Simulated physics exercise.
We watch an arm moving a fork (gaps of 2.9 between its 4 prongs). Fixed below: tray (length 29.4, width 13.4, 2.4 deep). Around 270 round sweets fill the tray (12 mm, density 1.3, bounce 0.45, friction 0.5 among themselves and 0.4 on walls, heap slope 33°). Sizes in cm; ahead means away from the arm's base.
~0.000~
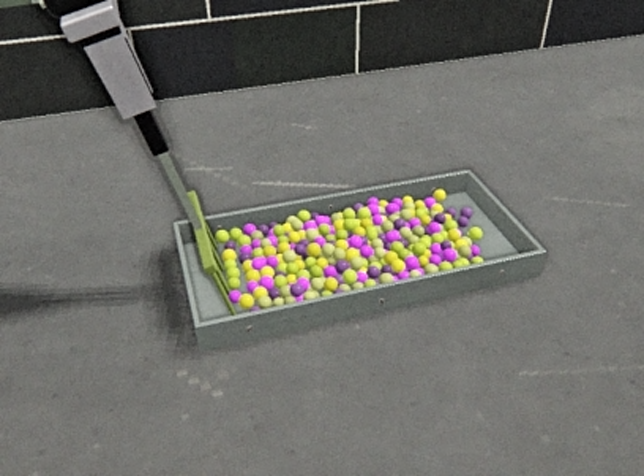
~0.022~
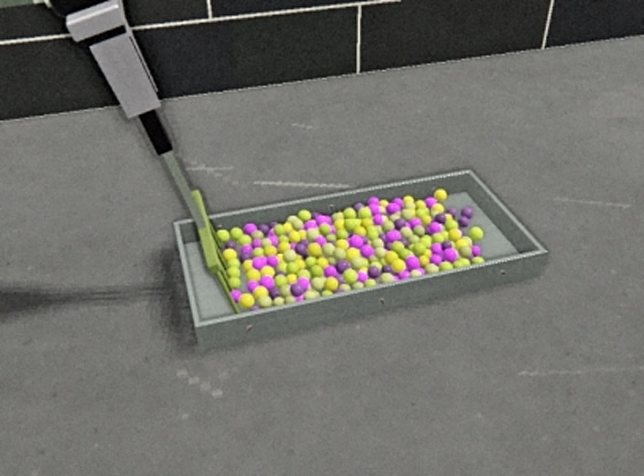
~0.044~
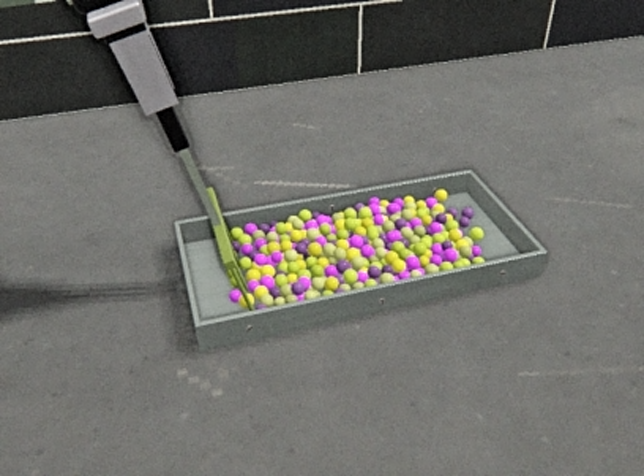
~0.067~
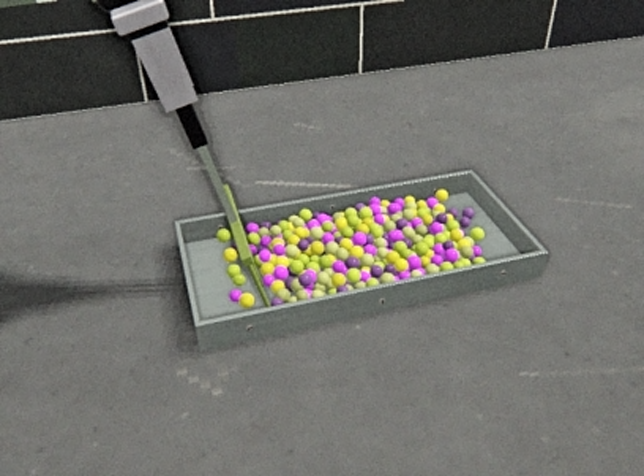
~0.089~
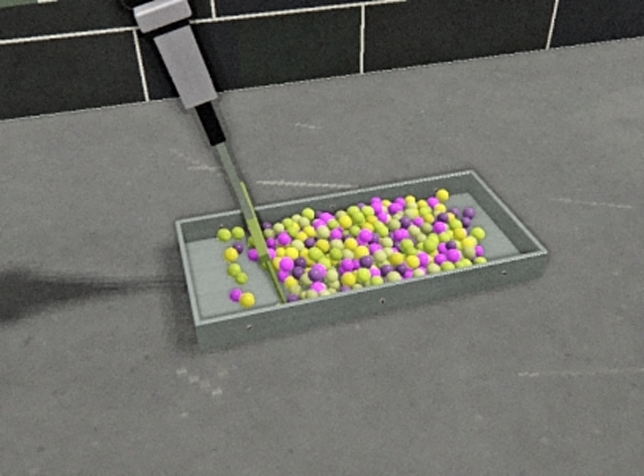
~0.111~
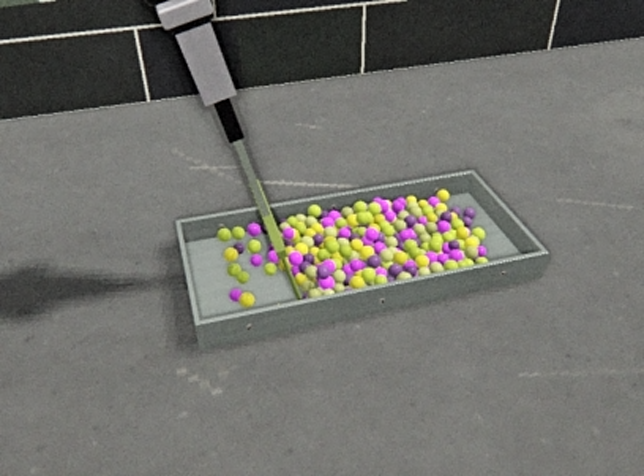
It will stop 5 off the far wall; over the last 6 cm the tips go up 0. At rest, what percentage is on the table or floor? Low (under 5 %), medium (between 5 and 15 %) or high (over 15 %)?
Answer: Medium; between 5 and 15 % of the round sweets finish on the table or floor.
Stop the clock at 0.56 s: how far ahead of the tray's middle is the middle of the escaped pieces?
Roughly 18 cm.
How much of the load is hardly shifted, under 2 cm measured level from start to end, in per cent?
Some 10 per cent.
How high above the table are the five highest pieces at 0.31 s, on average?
About 5 cm.
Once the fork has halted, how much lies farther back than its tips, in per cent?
Some 50 per cent.
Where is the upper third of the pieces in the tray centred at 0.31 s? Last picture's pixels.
Around (432, 220).
After 0.21 s, sloping 76°, highest piece 5 above the table; 266 in the tray.
After 0.31 s, sloping 76°, highest piece 5 above the table; 266 in the tray.
After 0.56 s, sloping 76°, highest piece 4 above the table; 250 in the tray, 15 on the table or floor, 1 in flight or on the tool.
After 1.26 s, sloping 76°, highest piece 4 above the table; 247 in the tray, 19 on the table or floor.
At rest, 247 in the tray, 19 on the table or floor. That is 7 % on the table or floor.
